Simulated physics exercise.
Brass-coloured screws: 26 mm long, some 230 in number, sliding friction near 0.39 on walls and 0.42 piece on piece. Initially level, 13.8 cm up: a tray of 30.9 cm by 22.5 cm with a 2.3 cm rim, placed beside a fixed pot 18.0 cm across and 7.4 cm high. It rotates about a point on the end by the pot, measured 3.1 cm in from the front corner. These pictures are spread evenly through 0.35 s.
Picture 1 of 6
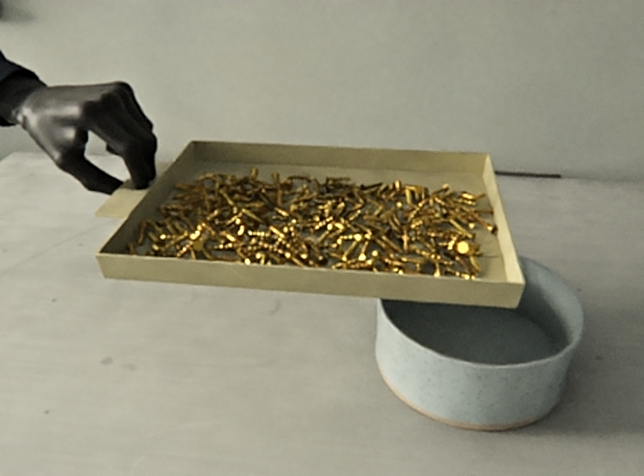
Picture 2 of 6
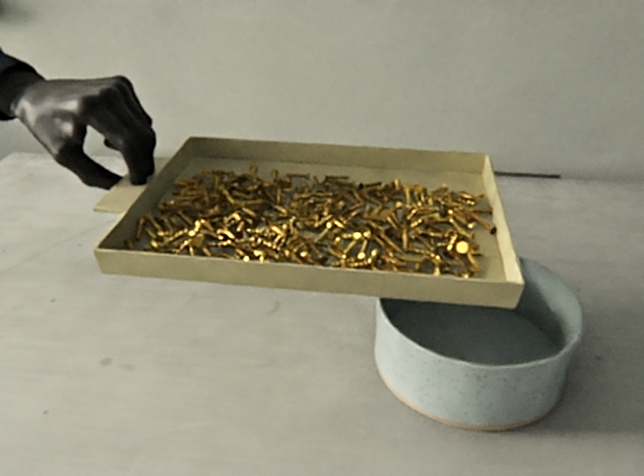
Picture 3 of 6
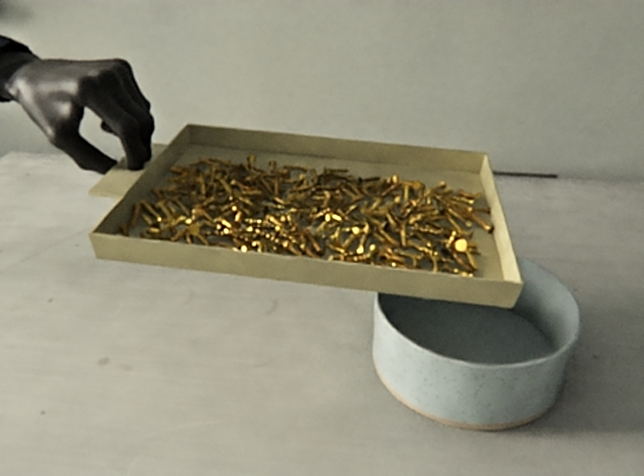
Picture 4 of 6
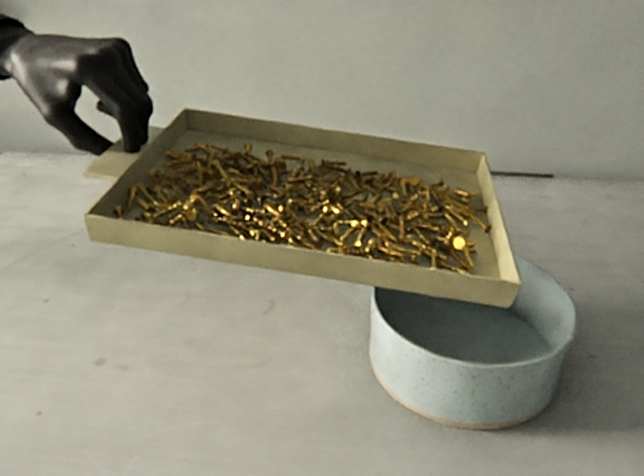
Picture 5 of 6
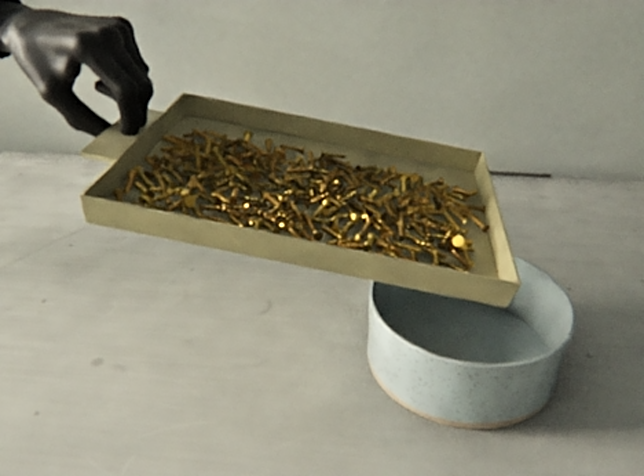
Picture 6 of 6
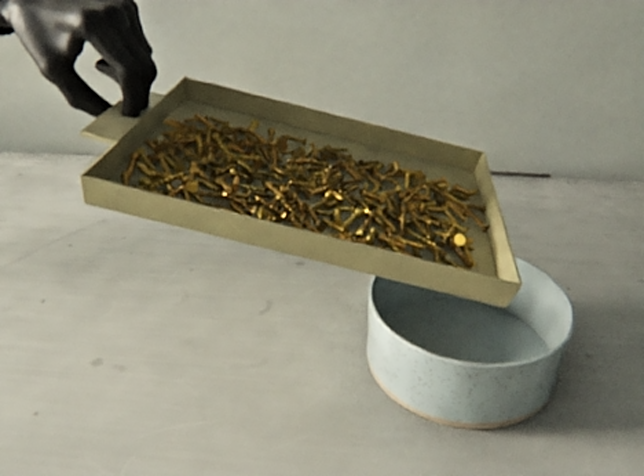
A black-gloved hand at the upper left grips the tab of a shallow beige tray and raises that end above a pale grey surface with a plain grey wall behind, seen from slightly above. Brass-coloured screws lie scattered across the tray, its right end over a round, pale blue-grey pot. The tray, level at first, tilts gradually down toward the right while the screws stay spread across it.
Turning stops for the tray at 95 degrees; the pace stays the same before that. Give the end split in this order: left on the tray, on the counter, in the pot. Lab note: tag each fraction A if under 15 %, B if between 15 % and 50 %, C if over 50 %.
Left on the tray = A, counter = B, pot = C.
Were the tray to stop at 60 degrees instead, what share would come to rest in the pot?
It would be near 5 per cent.
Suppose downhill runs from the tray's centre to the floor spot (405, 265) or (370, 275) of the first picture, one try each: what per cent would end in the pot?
Roughly 0 per cent on the first try and 0 per cent on the second.
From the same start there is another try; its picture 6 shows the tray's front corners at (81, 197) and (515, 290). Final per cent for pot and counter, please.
Final per cent - pot 0, counter 95.
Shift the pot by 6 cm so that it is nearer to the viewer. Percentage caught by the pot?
Around 55 per cent.
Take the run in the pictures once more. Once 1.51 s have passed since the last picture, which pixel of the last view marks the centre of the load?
Expected load position: Near (509, 214).
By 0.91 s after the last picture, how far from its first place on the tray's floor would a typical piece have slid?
About 13 cm.
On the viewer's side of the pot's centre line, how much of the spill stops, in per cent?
Some 50 per cent.
Then, 0.91 s after the last picture, tilt 51 degrees; the tray holds 100 %, the pot 0 %.
Then, 1.51 s after the last picture, tilt 76 degrees; the tray holds 85 %, the pot 10 %.
Then, 2.16 s after the last picture, tilt 95 degrees; the tray holds 10 %, the pot 60 %.
In the end, tray 5 %, counter 35 %, pot 65 %.
